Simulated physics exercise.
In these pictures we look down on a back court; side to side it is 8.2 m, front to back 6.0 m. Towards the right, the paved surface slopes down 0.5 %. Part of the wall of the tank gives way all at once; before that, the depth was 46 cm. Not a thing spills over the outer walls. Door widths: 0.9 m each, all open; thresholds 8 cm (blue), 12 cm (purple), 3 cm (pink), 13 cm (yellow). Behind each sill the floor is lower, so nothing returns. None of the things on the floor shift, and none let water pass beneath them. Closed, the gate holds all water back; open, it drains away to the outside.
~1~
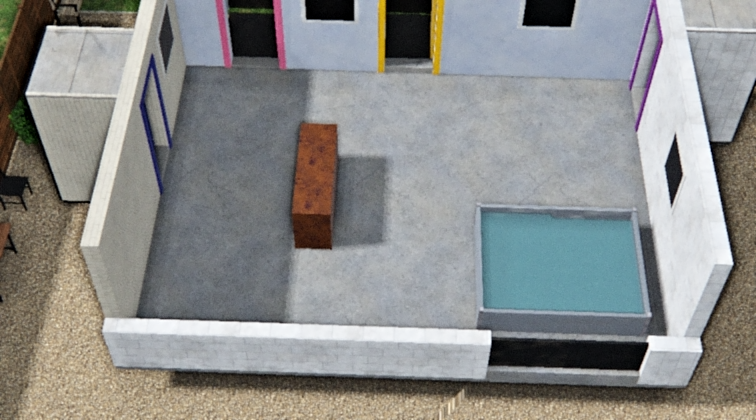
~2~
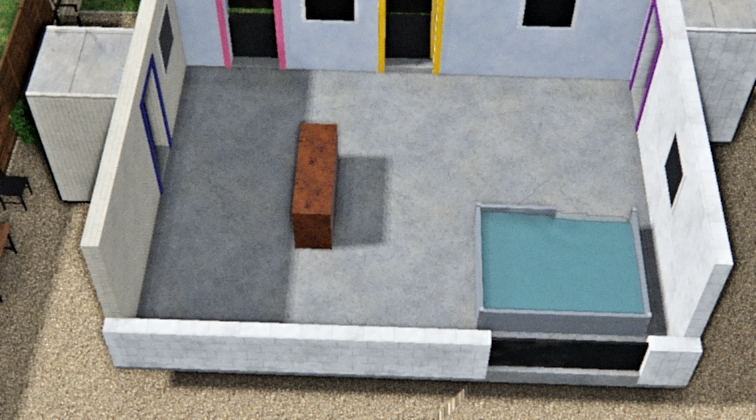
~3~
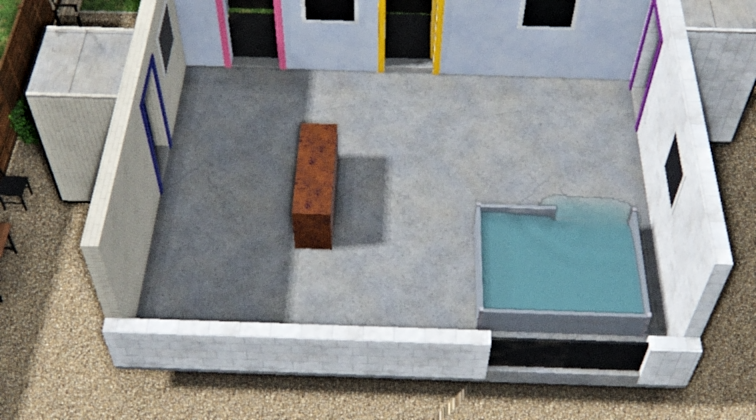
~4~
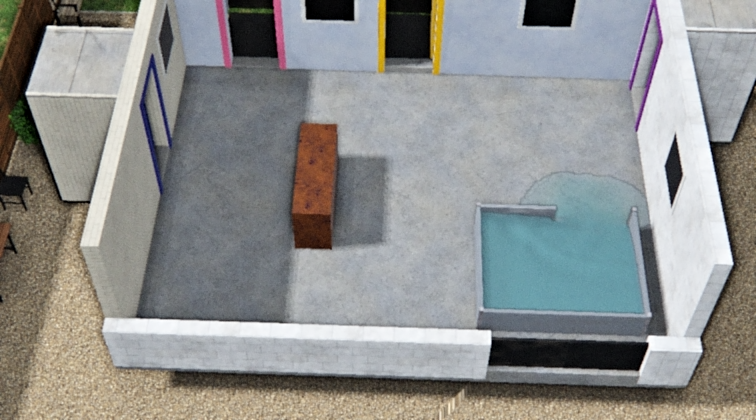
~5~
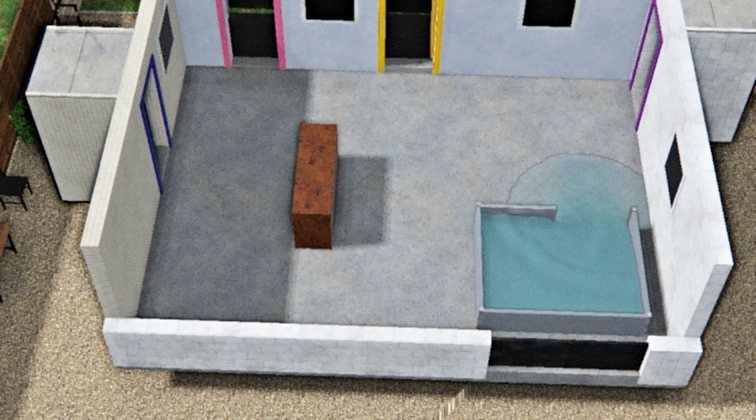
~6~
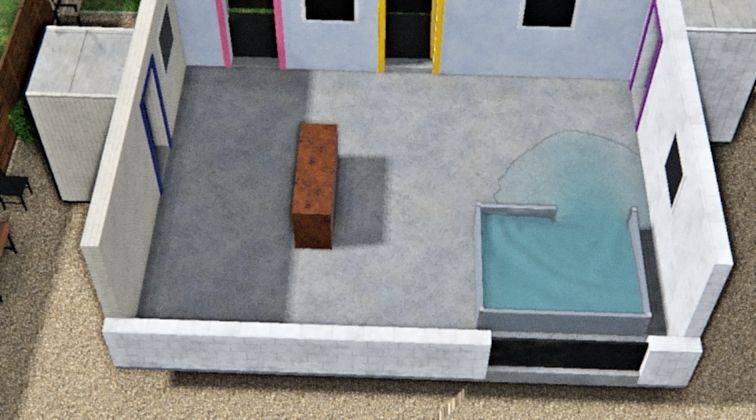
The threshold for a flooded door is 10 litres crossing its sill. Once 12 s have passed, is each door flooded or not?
At that moment the blue door is not flooded, the purple door is flooded, the pink door is flooded, the yellow door is not flooded.
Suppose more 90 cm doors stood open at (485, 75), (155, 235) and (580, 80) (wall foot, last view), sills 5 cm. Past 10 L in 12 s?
In sequence the answers are more than that, less than that and more than that.
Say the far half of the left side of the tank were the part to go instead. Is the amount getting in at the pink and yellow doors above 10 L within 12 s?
Outcome at pink: Exceeded; outcome at yellow: Not exceeded.
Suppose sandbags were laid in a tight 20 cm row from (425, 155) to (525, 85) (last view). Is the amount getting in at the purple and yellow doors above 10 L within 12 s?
Then the purple door is over the mark and the yellow door is short of it.
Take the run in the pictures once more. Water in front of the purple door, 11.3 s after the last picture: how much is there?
The depth there is around 6.5 cm.
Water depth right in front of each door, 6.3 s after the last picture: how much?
Depth readings (cm): Blue = 8; purple = 13; pink = 3; yellow = 6.
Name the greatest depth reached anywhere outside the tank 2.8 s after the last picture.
Peak depth: Approx. 26 cm.
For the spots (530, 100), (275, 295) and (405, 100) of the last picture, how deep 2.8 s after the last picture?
Depths: About 14, 0 and 4 centimetres.
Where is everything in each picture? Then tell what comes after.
The first frame shows the tank at (560, 261) is whole and still, 46 cm deep.
In the second frame, water pours out on the tank's far side and has run 0.7 m, to a hidden place; typically 5 cm deep outside, 46 cm at the tank's back.
In the third frame, the front is at (547, 203), 0.9 m from the gap on the tank's far side; 0.8 m2 of floor is under water; 46 cm left at the back of the tank.
In the fourth frame, water pours out on the tank's far side and has run 1.2 m, to (559, 176); typically 6 cm deep outside, 46 cm at the tank's back.
In the fifth frame, the front is at (561, 158), 1.6 m from the gap on the tank's far side; 2.6 m2 of floor is under water; 46 cm left at the back of the tank.
In the sixth frame, water pours out on the tank's far side and has run 2.1 m, to (569, 135); typically 4 cm deep outside, 45 cm at the tank's back.
Then, 0.7 s after the last picture water covers 15 % of the floor and is deepest (24 cm) near (602, 219); blue door not reached, purple door 7 cm at the sill, 0 L in, pink door not reached, yellow door not reached.
Then, 1.5 s after the last picture water covers 20 % of the floor and is deepest (35 cm) near (607, 88); blue door not reached, purple door 17 cm at the sill, 1 L in, pink door not reached, yellow door not reached.
Then, 2.8 s after the last picture water covers 25 % of the floor and is deepest (26 cm) near (617, 88); blue door not reached, purple door 20 cm at the sill, 39 L in, pink door not reached, yellow door 7 cm at the sill, 0 L in.
Then, 6.3 s after the last picture water covers 65 % of the floor and is deepest (14 cm) near (626, 88); blue door 8 cm at the sill, 0 L in, purple door 13 cm at the sill, 101 L in, pink door 3 cm at the sill, 0 L in, yellow door 6 cm at the sill, 0 L in.
Then, 11.3 s after the last picture water covers 100 % of the floor and is deepest (8 cm) near (321, 350); blue door 5 cm at the sill, 1 L in, purple door 7 cm at the sill, 103 L in, pink door 7 cm at the sill, 30 L in, yellow door 4 cm at the sill, 0 L in.
